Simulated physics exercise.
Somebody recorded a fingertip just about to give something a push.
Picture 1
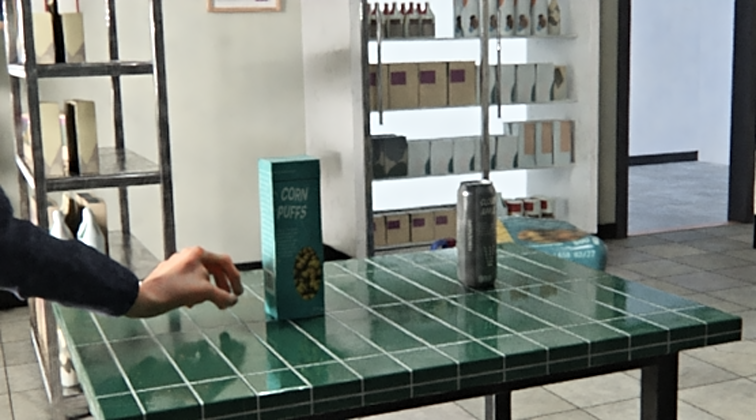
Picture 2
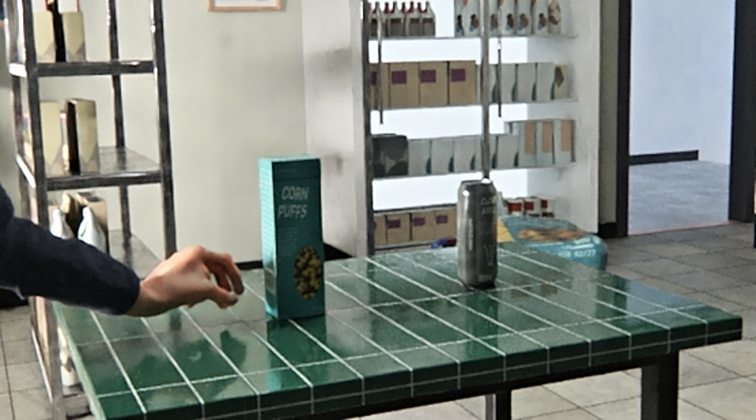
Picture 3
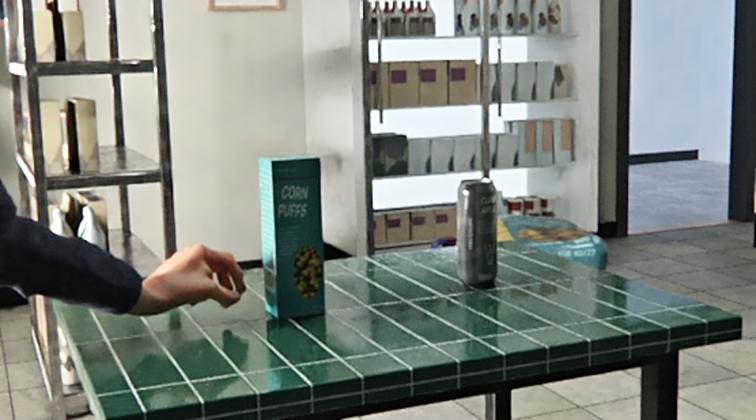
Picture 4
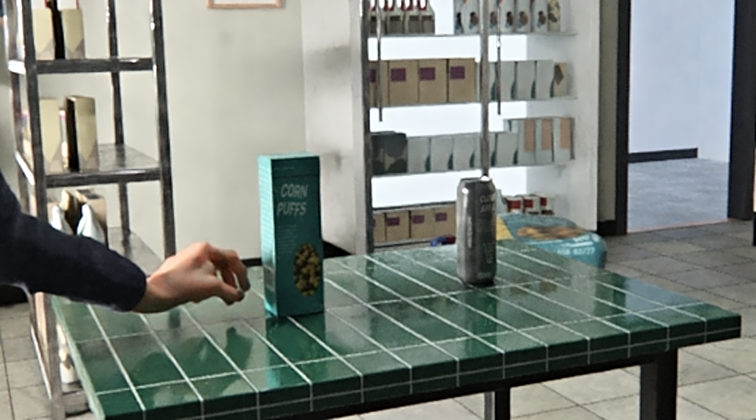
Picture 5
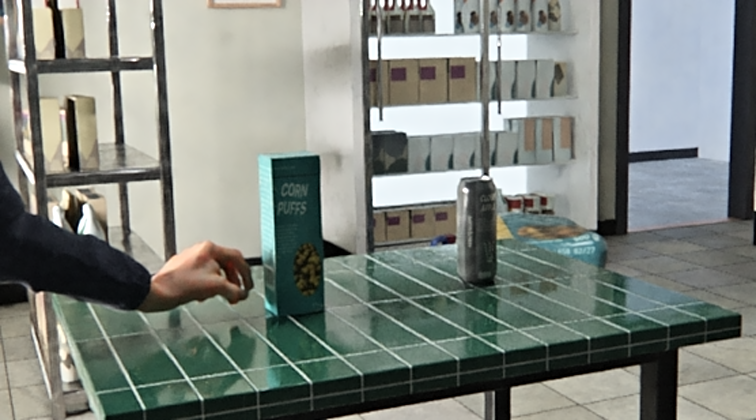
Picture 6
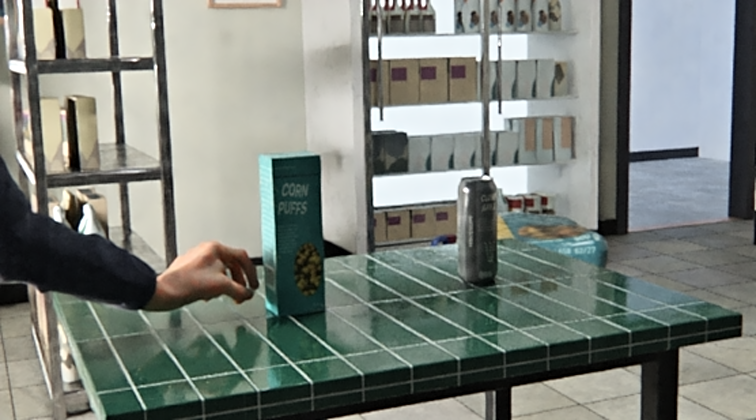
The video shows a hand at the left inching slightly toward a turquoise carton labelled corn puffs on a green tiled table, while the carton and a grey can to its right stay still, with stocked shelves behind.
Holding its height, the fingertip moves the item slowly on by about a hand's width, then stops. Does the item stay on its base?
Is left on its base.
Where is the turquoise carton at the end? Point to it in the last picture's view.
End point in the final view: About (368, 225).
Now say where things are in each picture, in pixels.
The first frame shows turquoise carton (292, 237).
The second frame shows turquoise carton (292, 236).
The third frame shows turquoise carton (292, 235).
The fourth frame shows turquoise carton (291, 233).
The fifth frame shows turquoise carton (292, 233).
The sixth frame shows turquoise carton (292, 233).
Then, 0.70 s later than the last frame, turquoise carton moved a little near (319, 230).
Then, 1.20 s later than the last frame, turquoise carton moved about its own width near (347, 227).
When it is over, moved from the start, turquoise carton. End places, in pixels of the last picture, turquoise carton near (368, 225).
